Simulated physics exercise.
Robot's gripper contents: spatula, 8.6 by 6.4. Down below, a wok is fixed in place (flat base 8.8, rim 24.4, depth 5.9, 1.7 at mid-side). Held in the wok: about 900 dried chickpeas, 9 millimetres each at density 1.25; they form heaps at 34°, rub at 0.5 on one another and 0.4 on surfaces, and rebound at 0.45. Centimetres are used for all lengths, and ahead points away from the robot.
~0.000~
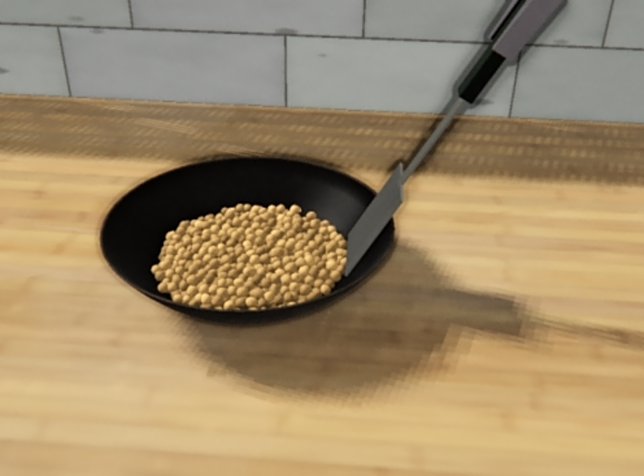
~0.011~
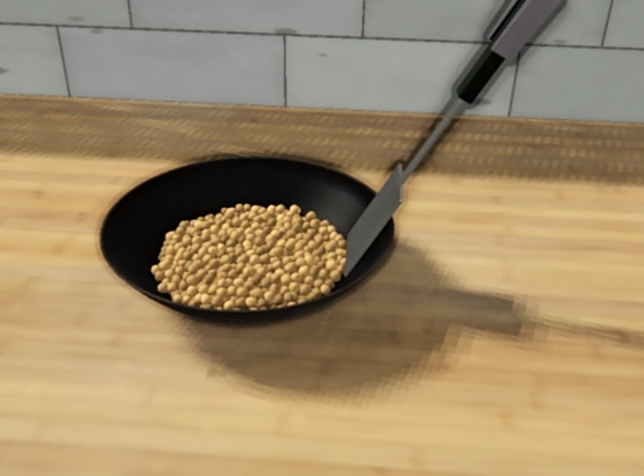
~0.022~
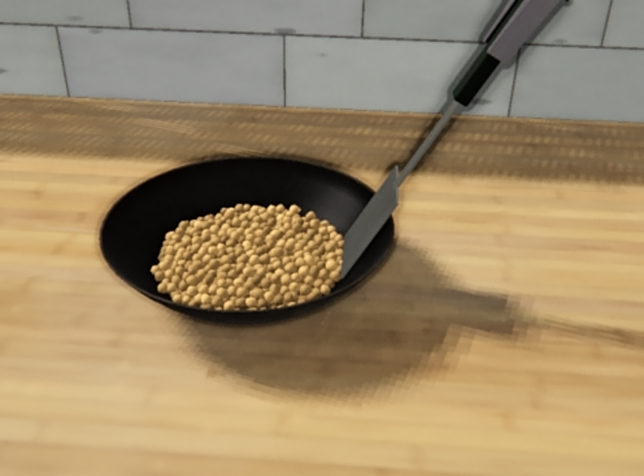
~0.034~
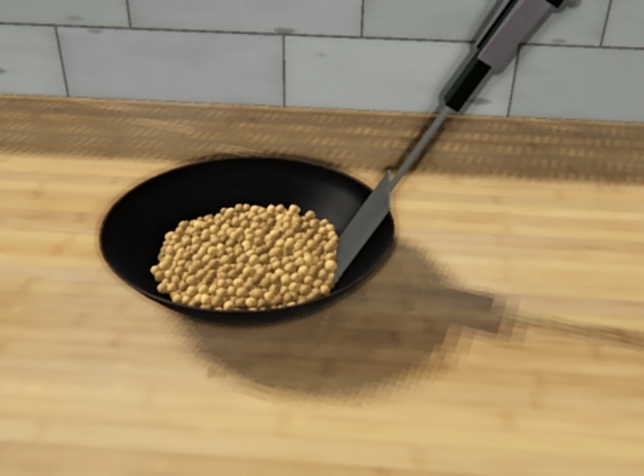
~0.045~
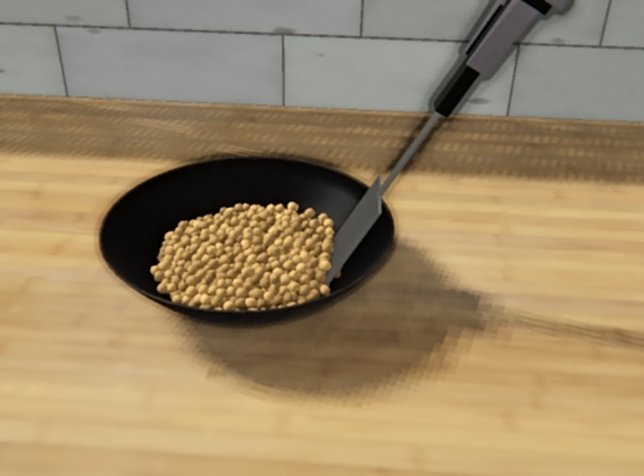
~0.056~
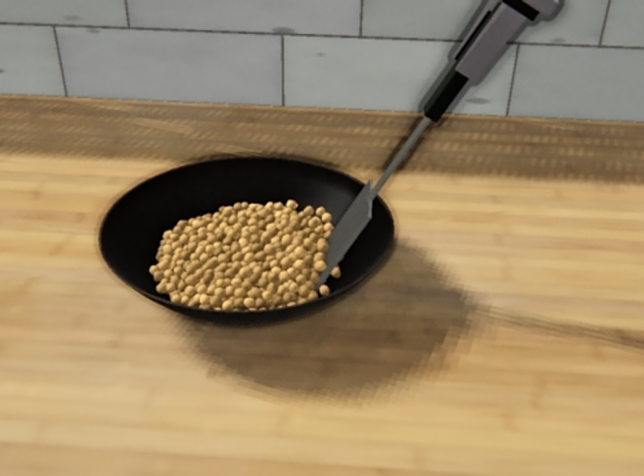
At the start, a black wok holding a heap of tan dried chickpeas sits above a wooden surface, with a spatula resting inside its right edge. The spatula then slides slowly a short way left and pushes into the heap's right side, where a few chickpeas shift around the blade while the wok stays still.
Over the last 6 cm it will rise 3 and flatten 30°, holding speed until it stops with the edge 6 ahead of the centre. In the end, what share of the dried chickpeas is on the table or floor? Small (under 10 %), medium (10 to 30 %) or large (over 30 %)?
Small.
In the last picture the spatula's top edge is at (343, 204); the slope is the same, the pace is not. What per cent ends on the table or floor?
I'd say around 25 per cent.
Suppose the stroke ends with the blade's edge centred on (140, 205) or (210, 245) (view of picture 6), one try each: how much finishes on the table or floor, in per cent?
I'd say roughly 25 per cent, then roughly 0 per cent.
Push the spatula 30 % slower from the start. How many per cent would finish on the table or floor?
Then roughly 0 percent.
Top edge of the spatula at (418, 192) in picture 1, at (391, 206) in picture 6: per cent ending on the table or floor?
Off the vessel, on the table or floor: Some 0 percent.
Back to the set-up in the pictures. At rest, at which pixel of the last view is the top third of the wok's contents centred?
Pixel estimate: About (161, 228).
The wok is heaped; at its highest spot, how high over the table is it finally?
It reaches about 7.0 cm.
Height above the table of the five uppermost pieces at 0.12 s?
Roughly 5 cm.
After 0.12 s, sloping 61°, highest piece 6 above the table; 900 in the wok.
After 0.18 s, sloping 48°, highest piece 17 above the table; 899 in the wok, 1 on the blade or in flight.
After 0.42 s, sloping 31°, highest piece 20 above the table; 874 in the wok, 17 on the table or floor, 9 on the blade or in flight.
After 1.47 s, sloping 31°, highest piece 7 above the table; 873 in the wok, 27 on the table or floor.
At rest, 873 in the wok, 27 on the table or floor. That is 3 % on the table or floor.
